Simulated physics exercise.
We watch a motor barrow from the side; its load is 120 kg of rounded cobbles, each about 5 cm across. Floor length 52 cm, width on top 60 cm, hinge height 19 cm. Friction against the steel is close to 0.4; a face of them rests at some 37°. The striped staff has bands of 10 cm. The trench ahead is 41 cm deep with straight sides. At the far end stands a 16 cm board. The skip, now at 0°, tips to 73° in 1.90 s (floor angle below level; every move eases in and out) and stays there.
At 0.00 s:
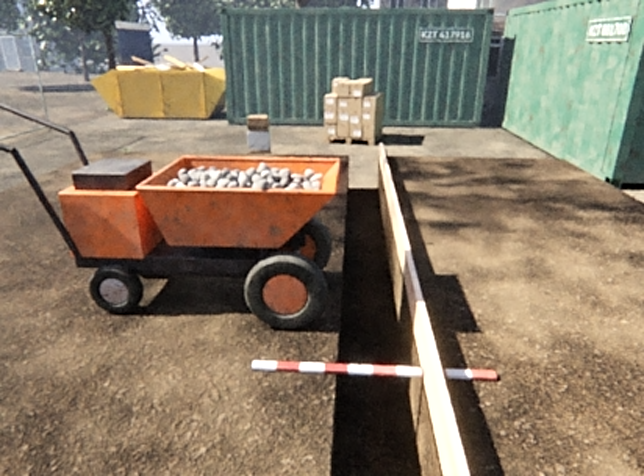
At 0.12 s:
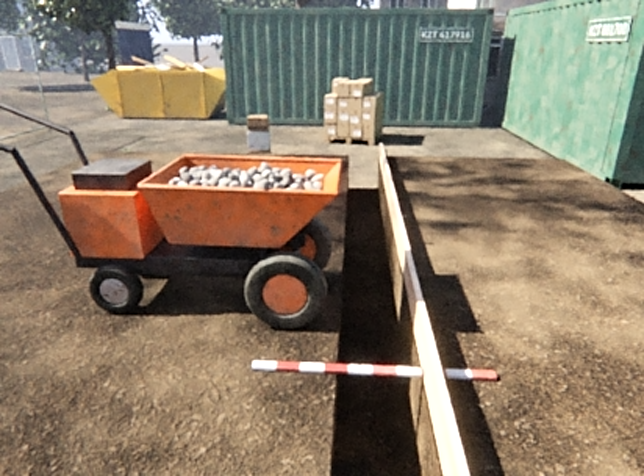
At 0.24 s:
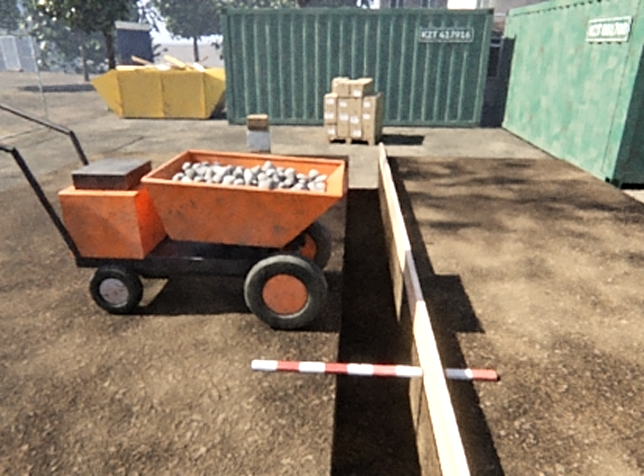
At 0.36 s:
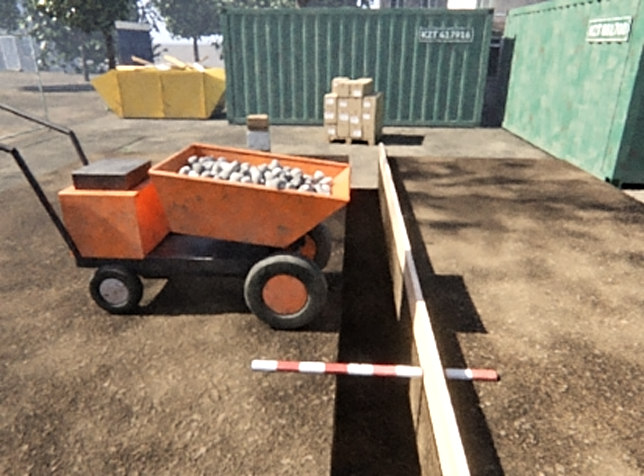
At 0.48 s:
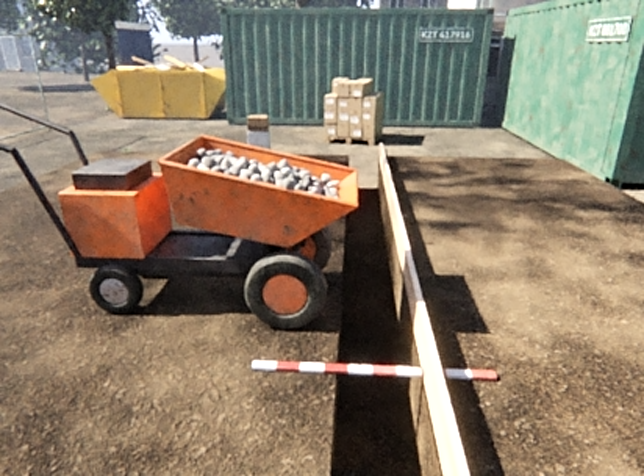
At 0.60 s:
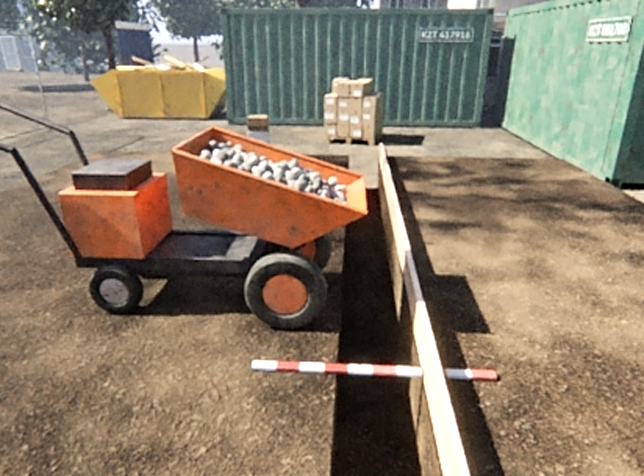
The video shows an orange motor barrow loaded with grey rounded stones beside a trench with a board along its far side; its skip gradually tilts forward to the right, the rear rising while the wheels stay in place.
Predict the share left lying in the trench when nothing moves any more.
About 9 per cent.
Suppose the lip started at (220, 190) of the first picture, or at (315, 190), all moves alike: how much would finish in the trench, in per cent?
Near 60 per cent from the first place, 80 from the second.
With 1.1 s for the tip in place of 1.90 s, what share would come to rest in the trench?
Then about 10 per cent.
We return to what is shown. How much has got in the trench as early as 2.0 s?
About 5 per cent by then.
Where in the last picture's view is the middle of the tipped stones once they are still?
Near (448, 303).
After 1.4 s the floor is at 61°; 97 % in the skip, 1 % in the trench, 2 % past the trench; the foremost stones are at (428, 279).
After 2.0 s the floor is at 73°; 54 % in the skip, 7 % in the trench, 38 % past the trench; the foremost stones are at (545, 310).
After 2.3 s the floor is at 73°; 47 % in the skip, 9 % in the trench, 45 % past the trench; the foremost stones are at (605, 326).
After 4.3 s the floor is at 73°; 43 % in the skip, 9 % in the trench, 47 % past the trench; the foremost stones are at (623, 328).
